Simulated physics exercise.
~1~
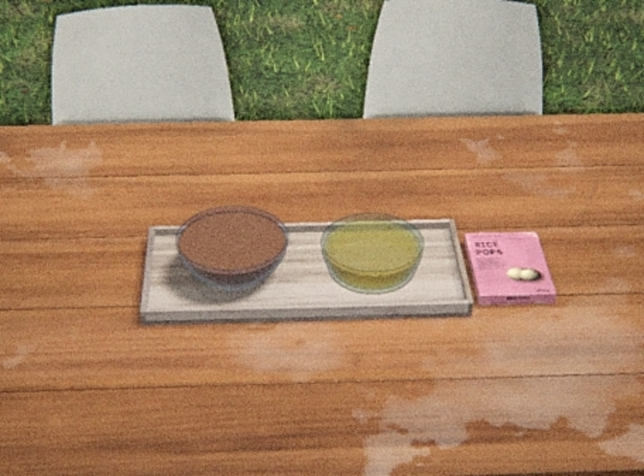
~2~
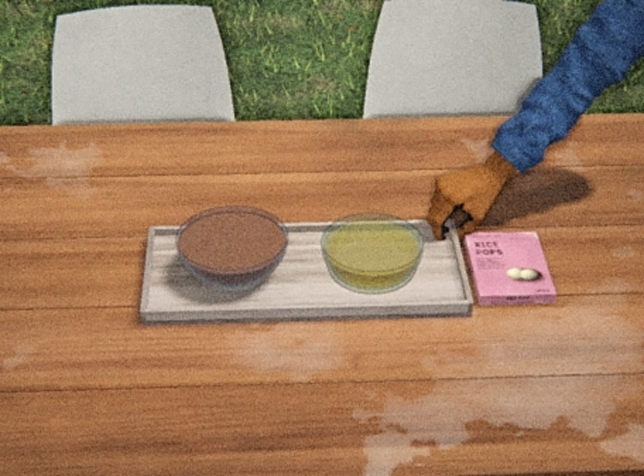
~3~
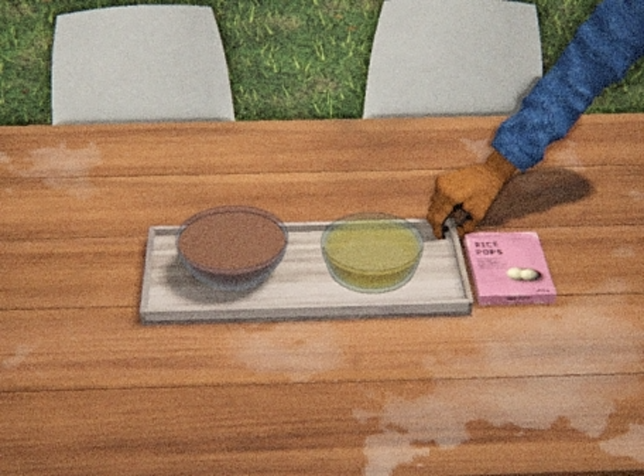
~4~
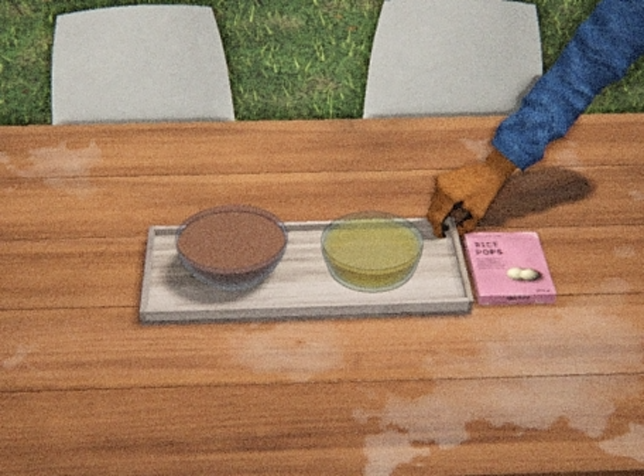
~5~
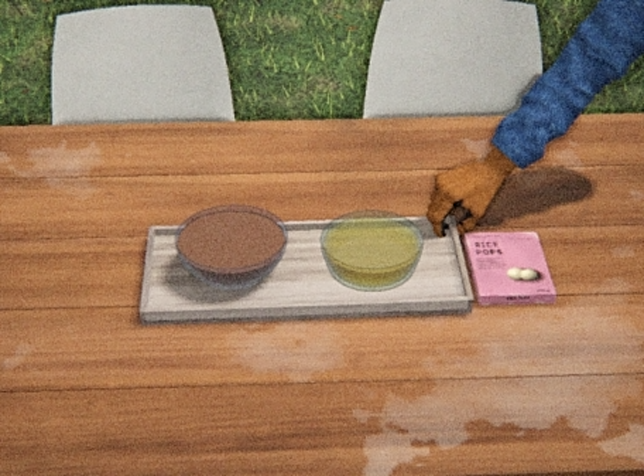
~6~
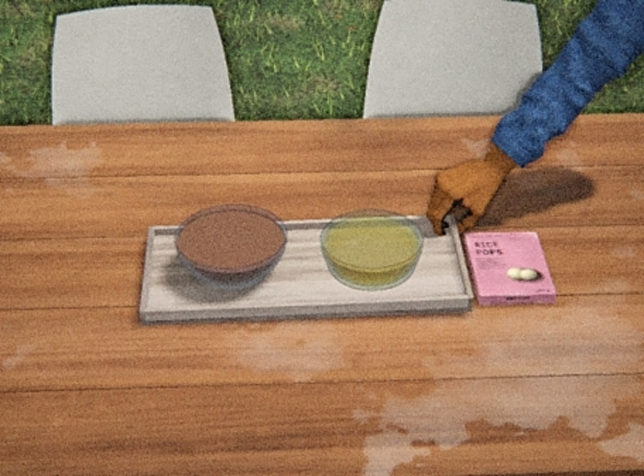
At first, a pale tray holding a bowl of brown contents and a bowl of green contents lies on a wooden table, beside a pink packet on the right. Then a blue-sleeved arm reaches in and a brown hand grips the tray's right end, which barely rises.
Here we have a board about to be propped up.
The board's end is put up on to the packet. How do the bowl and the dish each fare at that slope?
Bowl: Stays dry outside; dish: Stays dry outside.
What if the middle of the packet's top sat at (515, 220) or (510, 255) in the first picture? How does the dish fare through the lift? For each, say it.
As listed: Wets the top, keeps it in.
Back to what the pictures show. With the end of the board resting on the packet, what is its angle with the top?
2 degrees or so.
Shortly, the board slopes by about 2°; bowl, none is lost; dish, none is lost.
Then, the board slopes by about 3°; bowl, none is lost; dish, none is lost.
At the finish, the board slopes by about 2°, resting on the packet; bowl, none is lost; dish, none is lost.
